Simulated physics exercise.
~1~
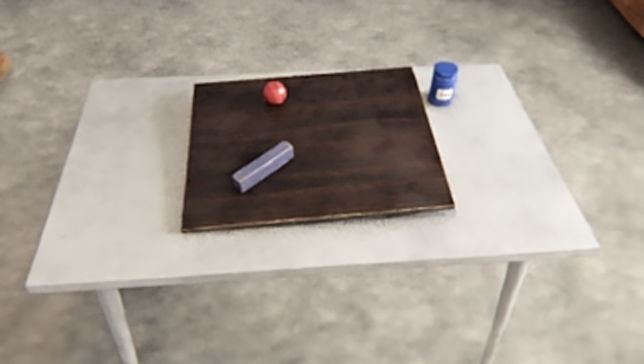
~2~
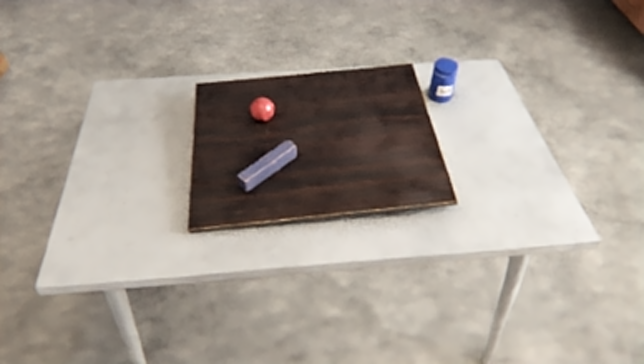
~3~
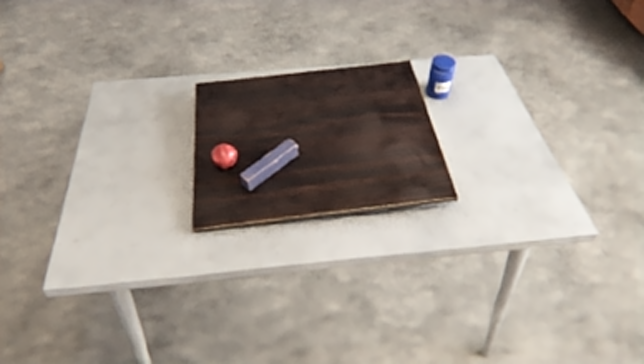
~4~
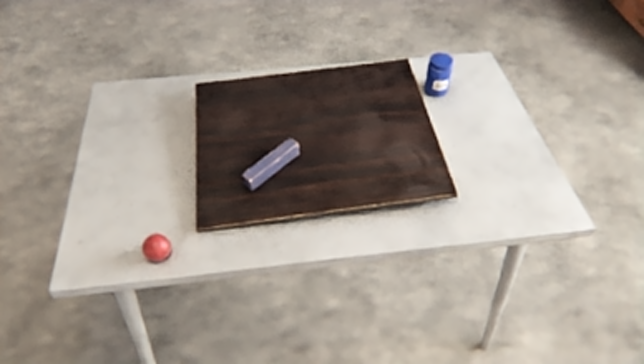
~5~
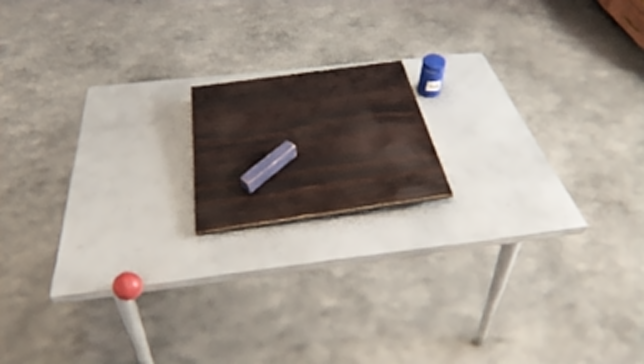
The footage shows a dark, tilted board on a pale table, with a bluish-grey block on it and a blue jar beside it. A small, round red object rolls down the board past the block, goes over the left edge, and ends at the table's near edge.
